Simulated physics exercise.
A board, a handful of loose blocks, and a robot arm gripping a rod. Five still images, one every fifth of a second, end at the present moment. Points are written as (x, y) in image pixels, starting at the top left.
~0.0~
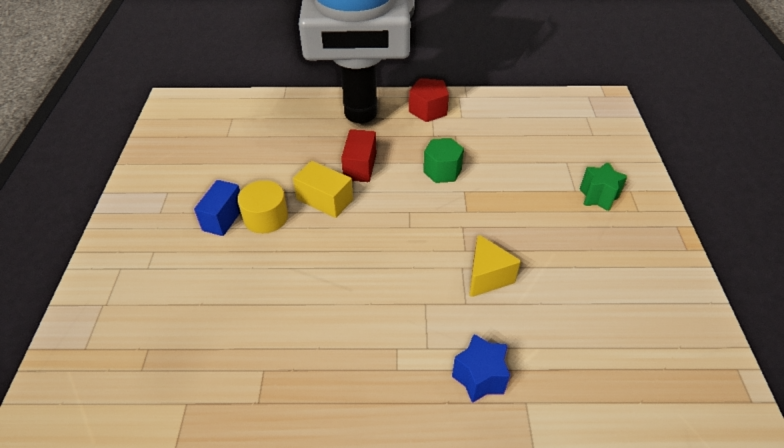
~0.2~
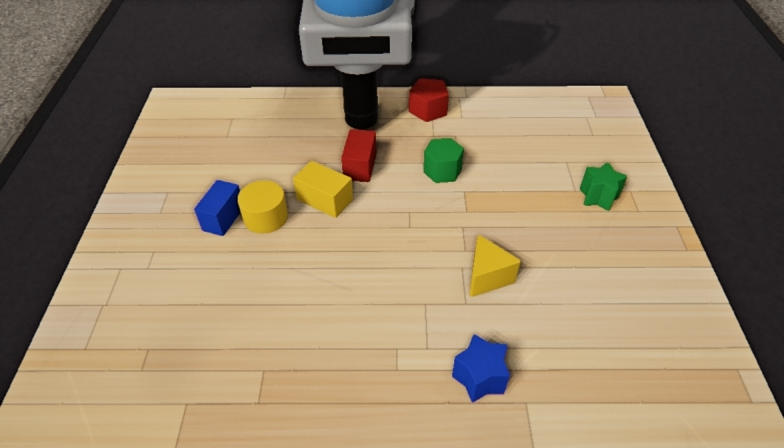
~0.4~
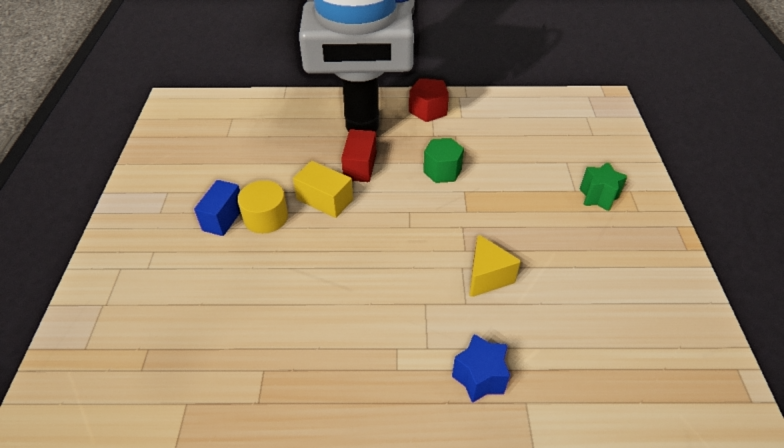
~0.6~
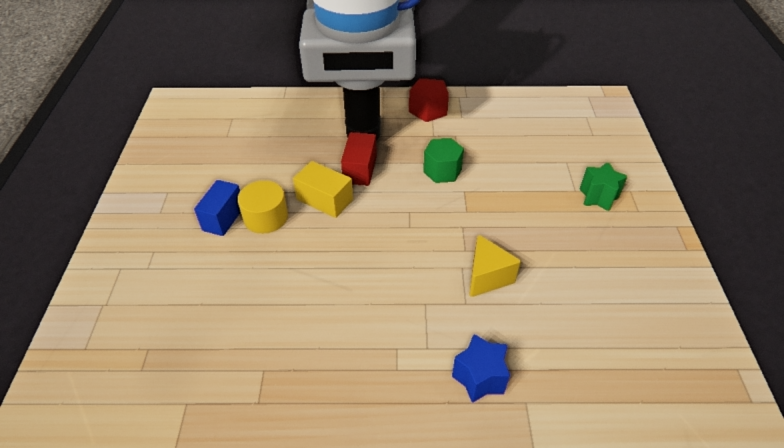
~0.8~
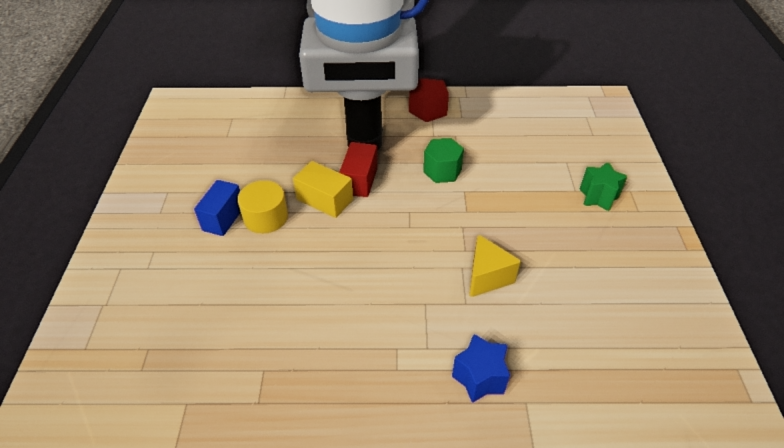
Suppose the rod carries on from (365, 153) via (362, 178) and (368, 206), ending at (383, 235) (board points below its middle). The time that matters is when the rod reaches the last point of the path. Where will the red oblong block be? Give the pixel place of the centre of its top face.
About (355, 243).
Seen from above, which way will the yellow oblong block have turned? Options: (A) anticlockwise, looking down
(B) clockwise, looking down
B (clockwise, looking down)
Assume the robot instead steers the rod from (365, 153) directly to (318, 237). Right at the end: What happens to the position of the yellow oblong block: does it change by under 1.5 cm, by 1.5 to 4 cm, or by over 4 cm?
Moves over 4 cm.
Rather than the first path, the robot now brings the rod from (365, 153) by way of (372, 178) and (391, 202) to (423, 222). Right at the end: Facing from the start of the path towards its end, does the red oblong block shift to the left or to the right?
Heads right.
On the path given first. One third of the way, rod (362, 171); yellow oblong block (317, 184), turned 30° clockwise; red oblong block (358, 187).
Two thirds of the way, rod (367, 199); yellow oblong block (317, 184), turned 30° clockwise; red oblong block (358, 217).
At the end, rod (383, 227); yellow oblong block (317, 184), turned 30° clockwise; red oblong block (355, 243), turned 25° clockwise; green six-sided block still.
